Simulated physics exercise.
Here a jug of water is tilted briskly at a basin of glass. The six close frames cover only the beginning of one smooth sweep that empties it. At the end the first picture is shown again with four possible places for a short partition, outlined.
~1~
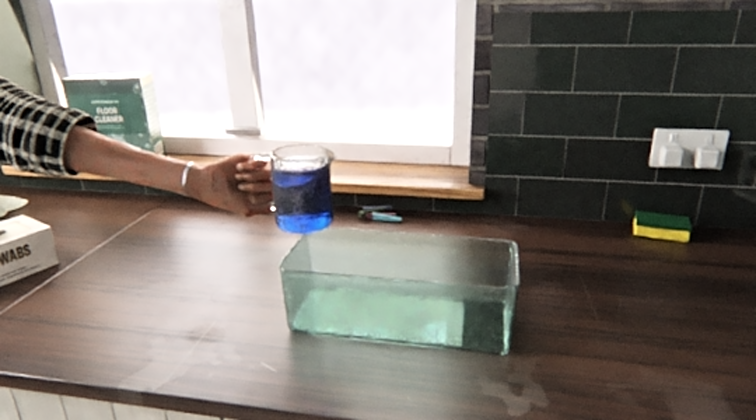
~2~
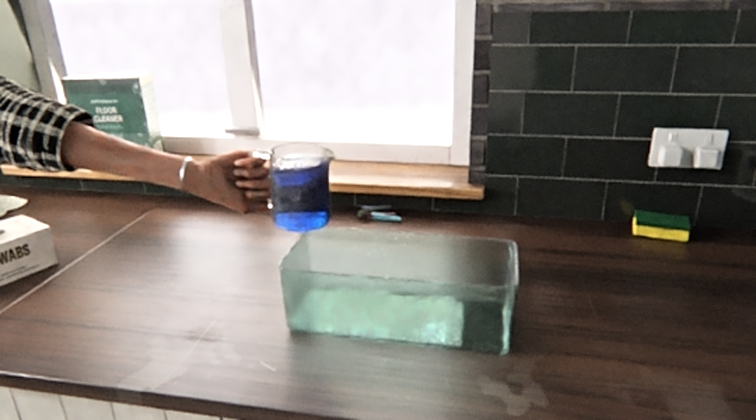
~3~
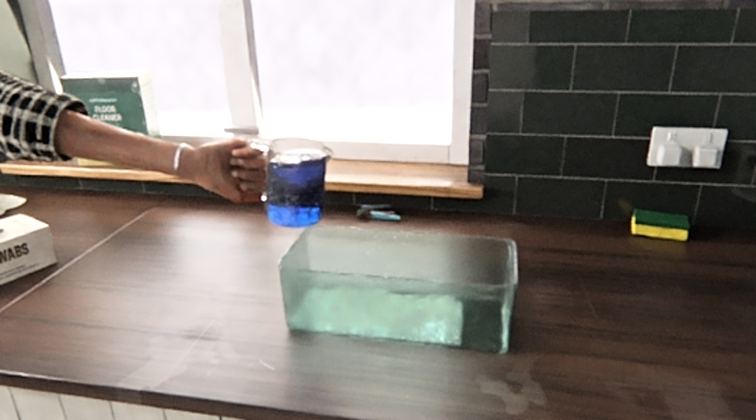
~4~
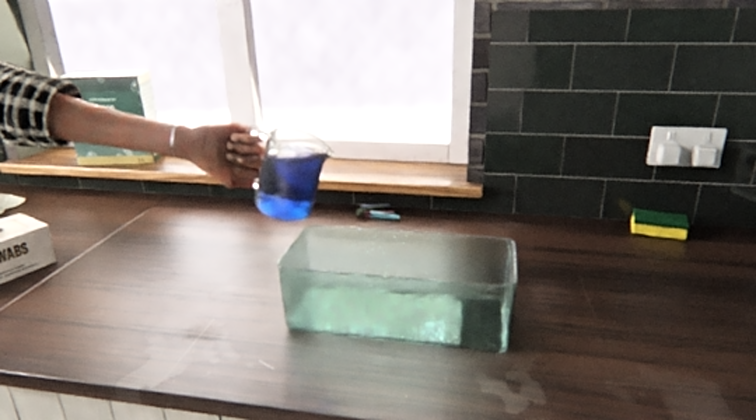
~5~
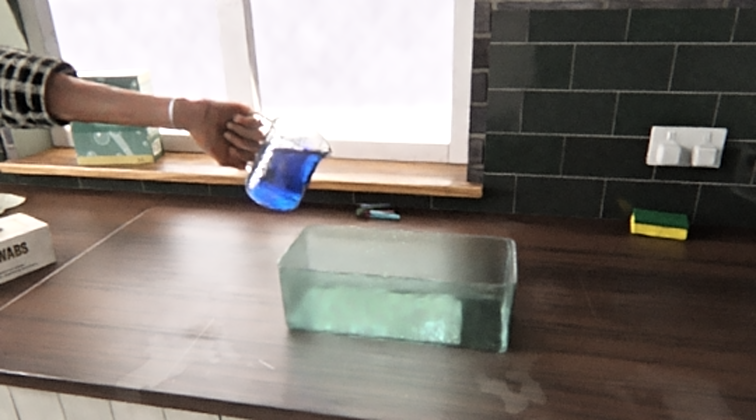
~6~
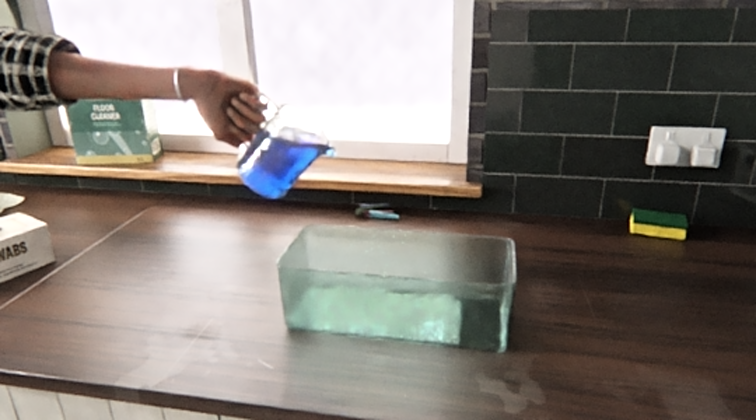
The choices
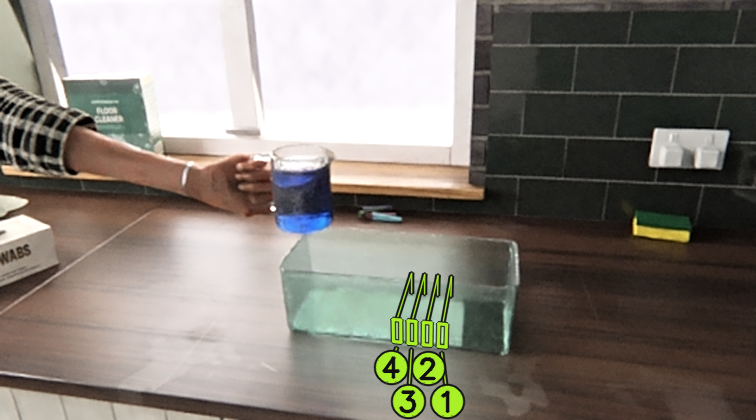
On a dark wooden countertop by a bright window and dark tiled wall, the view looks slightly down from the front and stays nearly still. A hand in a checked sleeve holds a clear jug of blue liquid above a greenish glass basin, with a yellow-green sponge at right. The hand keeps the jug upright, then tilts it steadily rightward until liquid reaches its lip.
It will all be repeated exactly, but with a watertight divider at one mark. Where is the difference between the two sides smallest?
Use position 3.
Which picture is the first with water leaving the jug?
In picture 6.
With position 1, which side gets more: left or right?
The left side.
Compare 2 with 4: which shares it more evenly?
That would be 4.
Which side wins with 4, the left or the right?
The right one.
On the marked copy, 1 at (441, 352); 2 at (426, 351); 3 at (411, 349); 4 at (396, 347).
If 1 is chosen, about 87 % ends left of the wall and 6 % right of it; 7 % is lost outside.
If 2 is chosen, about 85 % ends left of the wall and 10 % right of it; 5 % is lost outside.
If 3 is chosen, about 54 % ends left of the wall and 44 % right of it.
If 4 is chosen, about 25 % ends left of the wall and 70 % right of it; 4 % is lost outside.
